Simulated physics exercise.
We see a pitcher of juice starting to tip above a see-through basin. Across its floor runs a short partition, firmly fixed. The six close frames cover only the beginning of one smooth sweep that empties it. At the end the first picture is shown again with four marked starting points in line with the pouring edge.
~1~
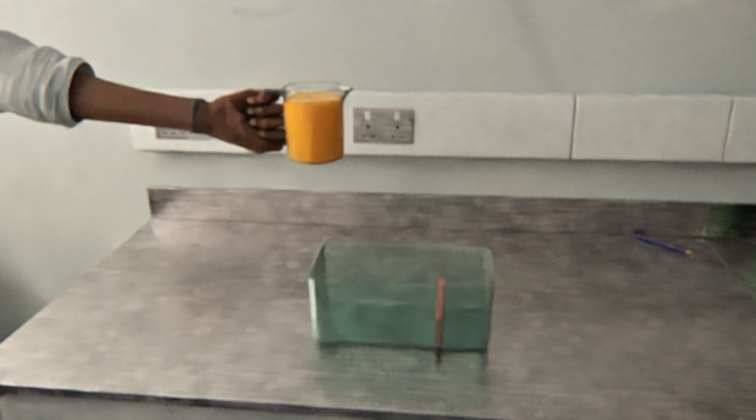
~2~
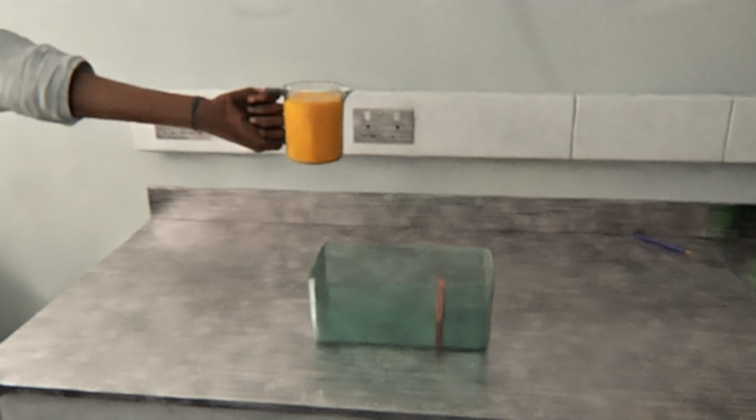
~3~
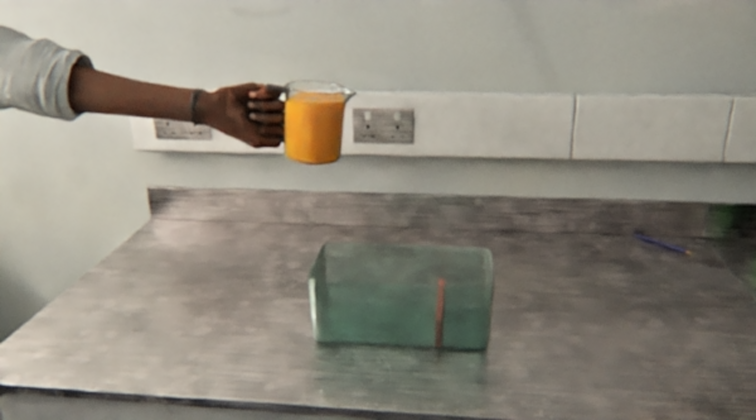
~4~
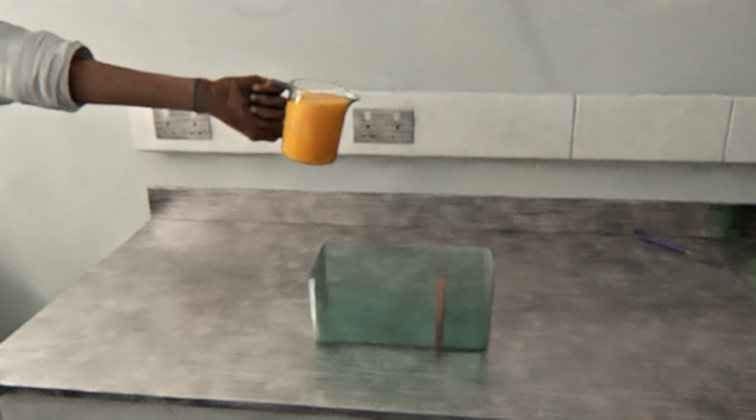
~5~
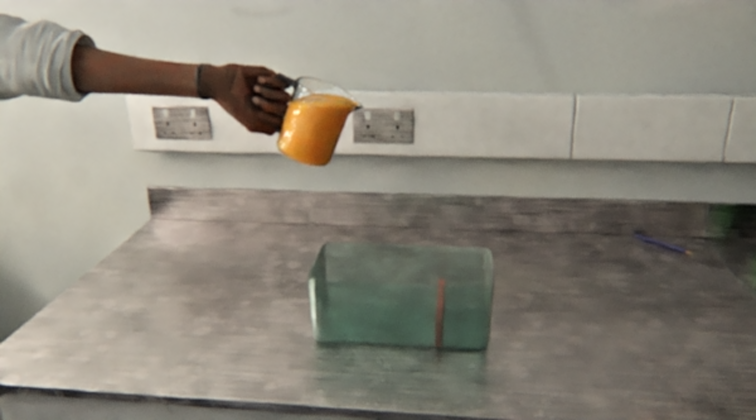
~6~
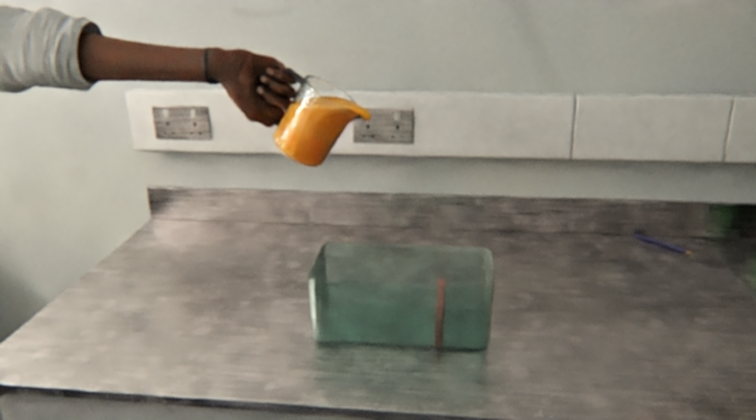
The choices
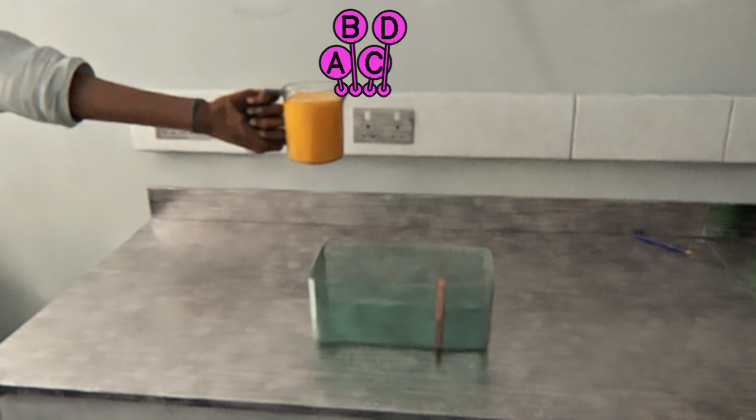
A dark-skinned arm in a rolled pale sleeve reaches in from the left, holding a clear pitcher of orange juice above a grey worktop, seen from the front and slightly above. Below sits a see-through greenish basin with a thin reddish-brown upright strip right of its middle, before a pale wall with sockets. The camera stays still as the hand gradually tilts the pitcher rightward until juice just passes its lip.
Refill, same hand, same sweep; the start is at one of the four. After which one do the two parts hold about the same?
Use spot D.
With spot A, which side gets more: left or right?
The left side.
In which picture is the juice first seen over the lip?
In picture 6.
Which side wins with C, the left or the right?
The left side.
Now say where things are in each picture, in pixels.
The first picture shows upright, lip at (352, 89); basin from (313, 338) to (489, 348); top of the wall at (440, 298); nothing has left yet.
The second picture shows upright, lip at (353, 90); nothing has left yet.
The third picture shows tipped about 6°, lip at (355, 93); nothing has left yet.
The fourth picture shows tipped about 13°, lip at (359, 99); nothing has left yet.
The fifth picture shows tipped about 22°, lip at (362, 106); nothing has left yet.
The sixth picture shows tipped about 33°, lip at (365, 116); juice is over the lip, down to (365, 116).
On the marked copy, A at (341, 89); B at (355, 89); C at (369, 89); D at (383, 89).
For spot A, about 92 % ends left of the wall and 4 % right of it; 4 % is lost outside.
For spot B, about 89 % ends left of the wall and 4 % right of it; 7 % is lost outside.
For spot C, about 85 % ends left of the wall and 9 % right of it; 6 % is lost outside.
For spot D, about 51 % ends left of the wall and 46 % right of it; 3 % is lost outside.
